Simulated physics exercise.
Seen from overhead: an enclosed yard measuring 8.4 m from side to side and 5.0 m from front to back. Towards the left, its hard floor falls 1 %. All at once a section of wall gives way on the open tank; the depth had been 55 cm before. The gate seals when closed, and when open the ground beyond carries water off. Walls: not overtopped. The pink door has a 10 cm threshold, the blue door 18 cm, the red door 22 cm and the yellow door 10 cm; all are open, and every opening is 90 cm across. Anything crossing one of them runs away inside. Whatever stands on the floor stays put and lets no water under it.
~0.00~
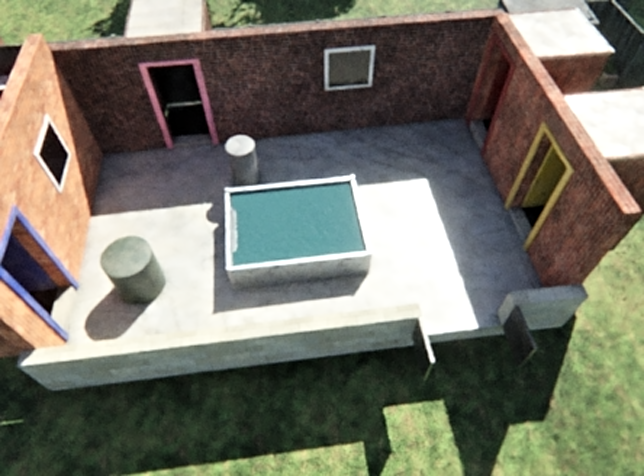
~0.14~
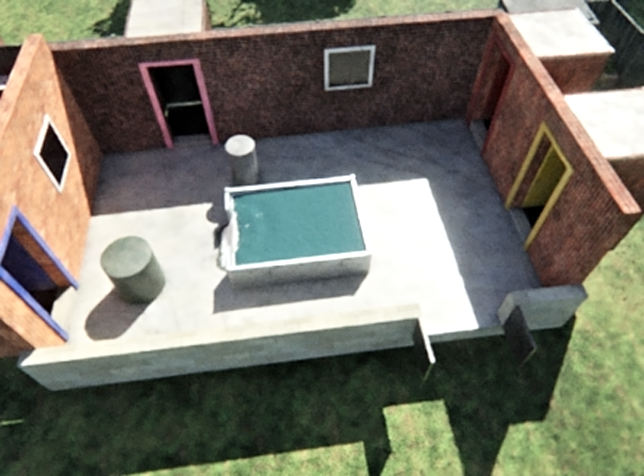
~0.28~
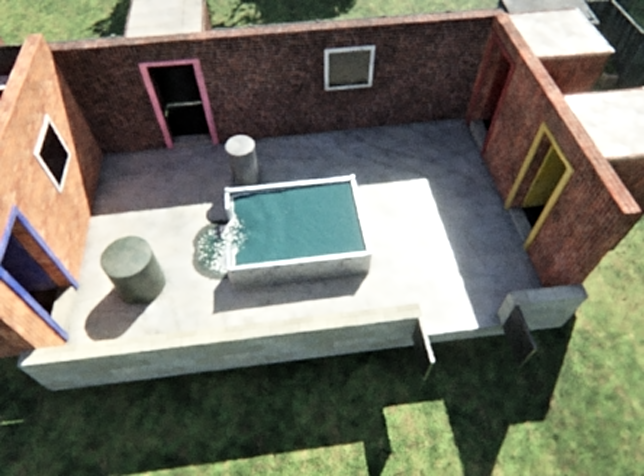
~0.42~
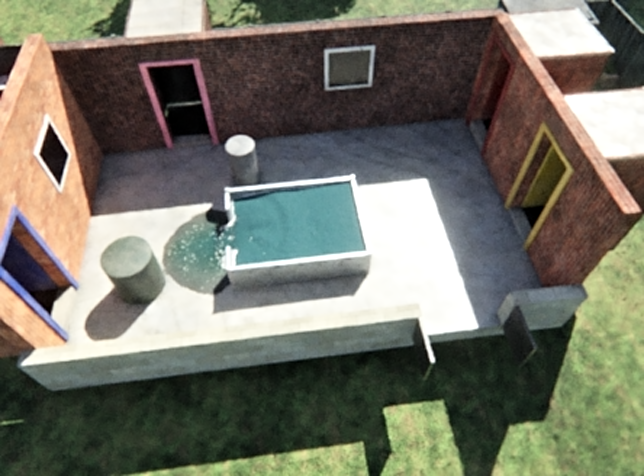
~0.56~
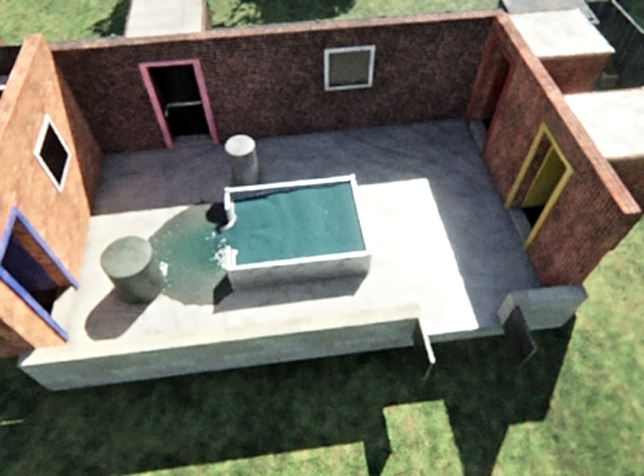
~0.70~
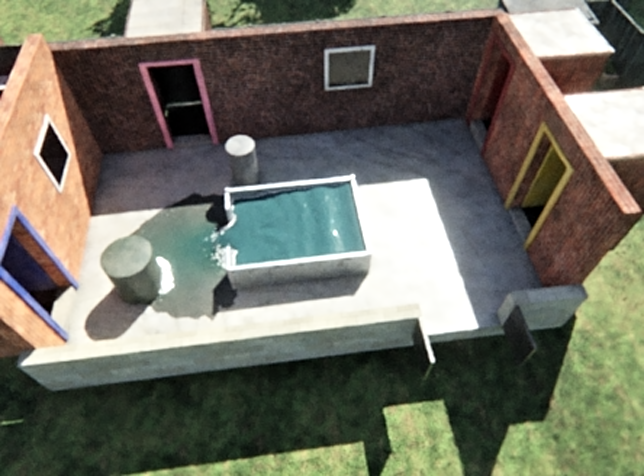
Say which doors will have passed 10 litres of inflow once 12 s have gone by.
At the end, at the pink door the limit will not be crossed; at the blue door the limit will not be crossed; at the red door the limit will not be crossed; at the yellow door the limit will not be crossed.
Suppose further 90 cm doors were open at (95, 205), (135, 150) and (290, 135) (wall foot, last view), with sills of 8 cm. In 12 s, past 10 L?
Taking them in order, the first gets enough, the second enough and the third too little.
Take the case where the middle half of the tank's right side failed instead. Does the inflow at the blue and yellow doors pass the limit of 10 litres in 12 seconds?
Compared with that limit, blue falls short while yellow goes higher.
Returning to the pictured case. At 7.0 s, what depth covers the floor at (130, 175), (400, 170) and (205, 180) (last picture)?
Roughly 12, 2, 4 cm.
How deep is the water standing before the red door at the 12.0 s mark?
Roughly 5.0 centimetres.
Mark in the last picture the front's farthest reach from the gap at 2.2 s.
Near (103, 160).
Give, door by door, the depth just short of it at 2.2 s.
In centimetres - pink: 0, blue: 6, red: 0, yellow: 0.
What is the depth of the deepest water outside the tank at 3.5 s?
It tops out at some 30 cm.
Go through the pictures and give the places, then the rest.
The first picture shows the open tank at (295, 223) is whole and still, 55 cm deep.
In the second picture, water pours out at (233, 242) and has run 0.5 m, to a hidden place; typically 6 cm deep outside, 55 cm at the open tank's back.
In the third picture, the front is at (203, 271), 0.8 m from the gap at (233, 242); 0.7 m2 of floor is under water; 55 cm left at the back of the open tank.
In the fourth picture, the front is at (169, 247), 1.3 m from the gap at (233, 242); 1.6 m2 of floor is under water; 55 cm left at the back of the open tank.
In the fifth picture, water pours out at (233, 242) and has run 1.8 m, to a hidden place; typically 5 cm deep outside, 55 cm at the open tank's back.
In the sixth picture, the front is at a hidden place, 2.3 m from the gap at (233, 241); 3.4 m2 of floor is under water; 54 cm left at the back of the open tank.
After 1.4 s water covers 20 % of the floor and is deepest (31 cm) near (167, 273); pink door not reached, blue door not reached, red door not reached, yellow door not reached.
After 2.2 s water covers 30 % of the floor and is deepest (30 cm) near (167, 273); pink door not reached, blue door 6 cm at the sill, 0 L in, red door not reached, yellow door not reached.
After 3.5 s water covers 35 % of the floor and is deepest (30 cm) near (103, 160); pink door 6 cm at the sill, 0 L in, blue door 15 cm at the sill, 0 L in, red door not reached, yellow door not reached.
After 7.0 s water covers 75 % of the floor and is deepest (16 cm) near (103, 160); pink door 8 cm at the sill, 0 L in, blue door 14 cm at the sill, 1 L in, red door not reached, yellow door not reached.
After 12.0 s water covers 95 % of the floor and is deepest (12 cm) near (103, 160); pink door 6 cm at the sill, 0 L in, blue door 9 cm at the sill, 1 L in, red door 5 cm at the sill, 0 L in, yellow door 5 cm at the sill, 0 L in.
